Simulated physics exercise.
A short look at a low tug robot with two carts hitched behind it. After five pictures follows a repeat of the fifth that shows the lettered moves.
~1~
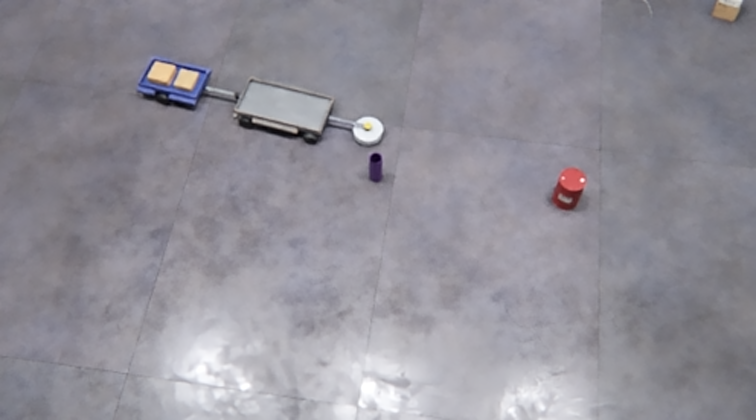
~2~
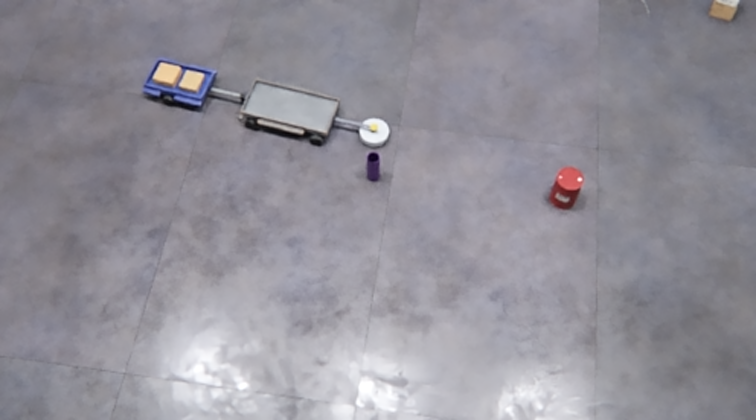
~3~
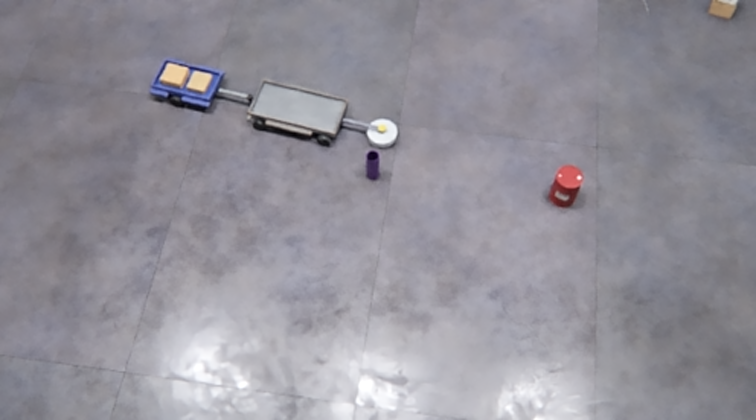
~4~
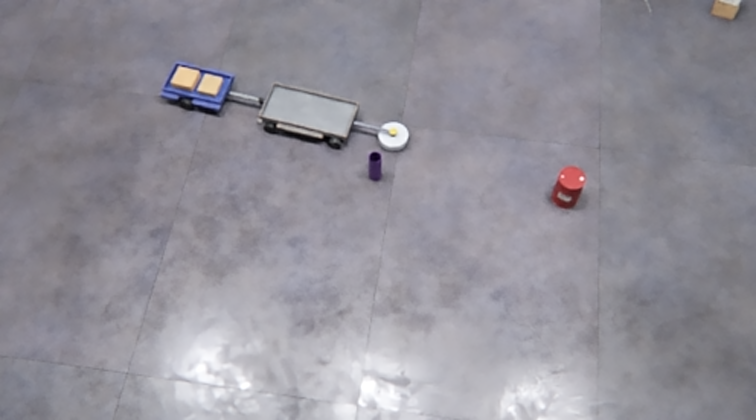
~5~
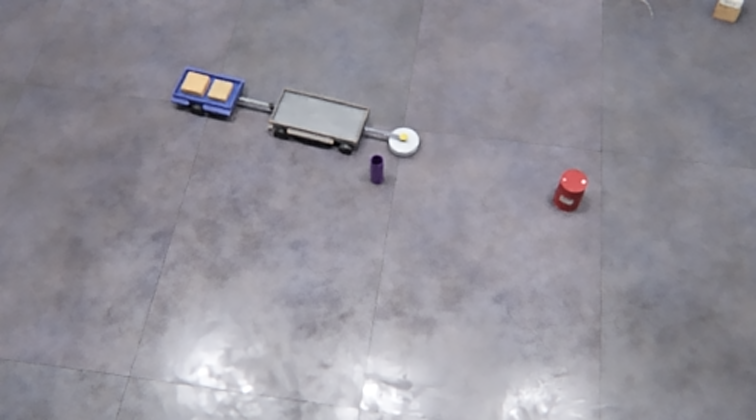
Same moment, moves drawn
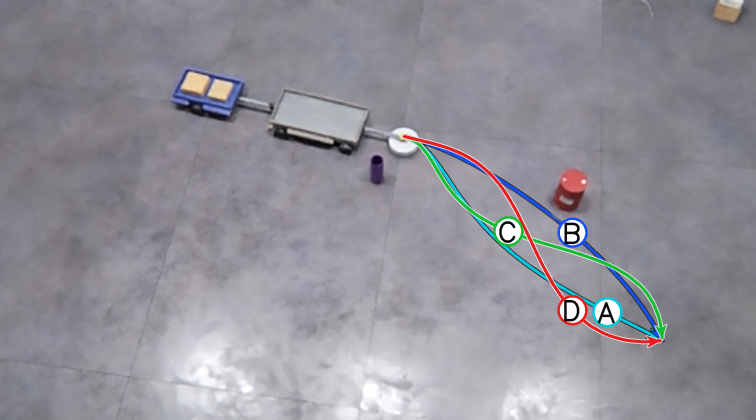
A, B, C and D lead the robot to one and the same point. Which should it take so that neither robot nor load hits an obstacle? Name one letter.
The robot should drive D.
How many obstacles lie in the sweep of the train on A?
It touches one.
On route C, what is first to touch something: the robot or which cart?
It is the grey cart.
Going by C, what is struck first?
First the purple post.
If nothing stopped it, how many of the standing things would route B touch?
In all, one.
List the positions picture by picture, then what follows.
The first frame shows grey cart (285, 106); blue cart (174, 79); red drum (565, 199).
The second frame shows robot (374, 132); grey cart (290, 107); blue cart (180, 81); purple post (373, 176).
The third frame shows robot (382, 132); grey cart (298, 108); blue cart (187, 81); purple post (373, 175).
The fourth frame shows robot (393, 136); grey cart (309, 111); blue cart (198, 85); purple post (375, 176).
The fifth frame shows robot (404, 141); grey cart (320, 117); blue cart (208, 90); purple post (377, 179); red drum (567, 201).
On the copy, A from (404, 136) via (503, 245) to (660, 339); B from (404, 136) via (545, 211) to (662, 340); C from (404, 136) via (525, 238) to (662, 339); D from (404, 136) via (526, 230) to (660, 341).
On D. First, robot (502, 194), last cart (312, 115).
Then, robot (559, 299), last cart (410, 151).
Finally, robot (660, 344), last cart (477, 203); nothing has been touched.
By contrast, A meets the purple post; B meets the red drum; C meets the purple post.
